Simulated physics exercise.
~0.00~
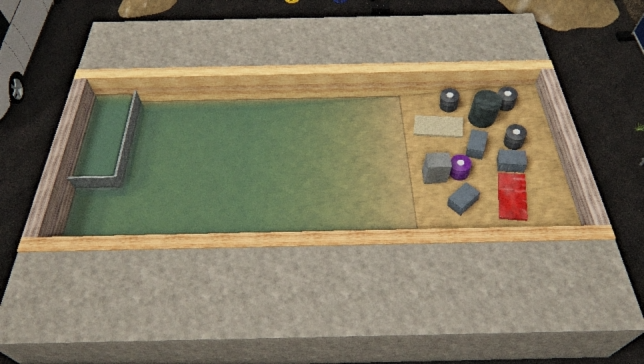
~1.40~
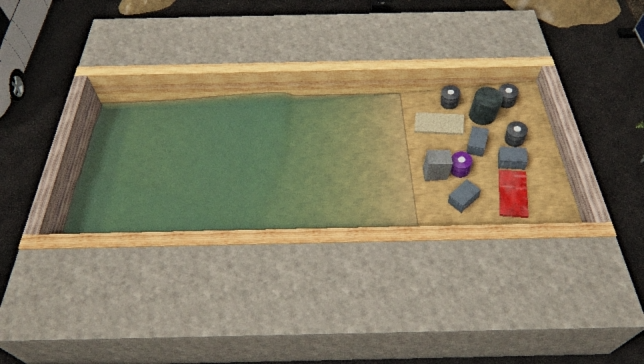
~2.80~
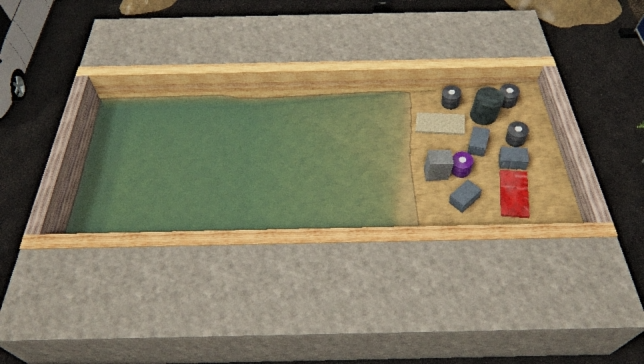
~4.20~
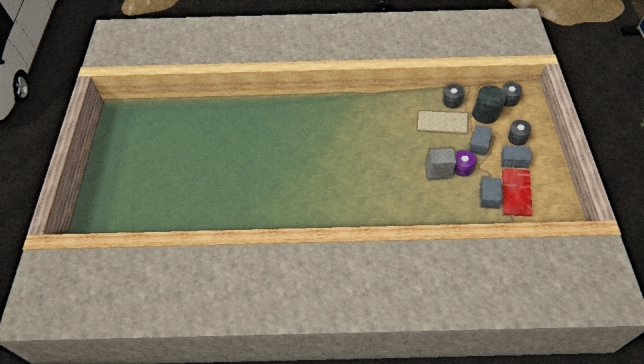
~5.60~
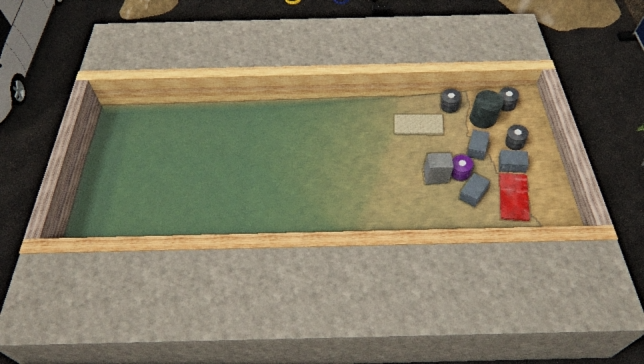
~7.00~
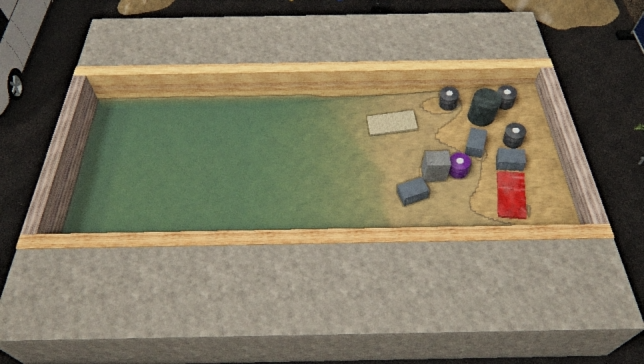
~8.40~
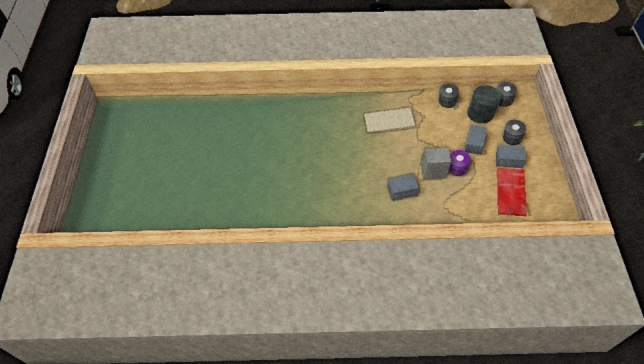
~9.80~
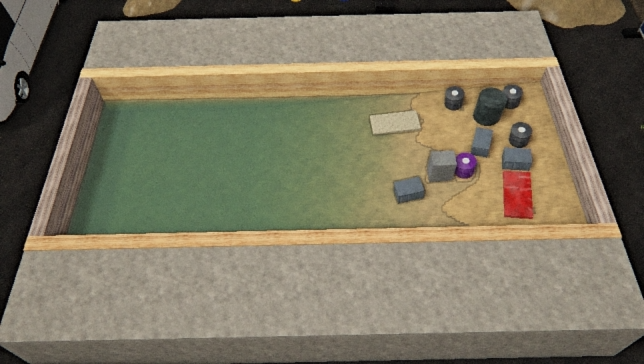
Timber-walled beach with the left-hand boarding removed, water washing upslope, a grey block shifting right, then block and pale slab settling farther left.
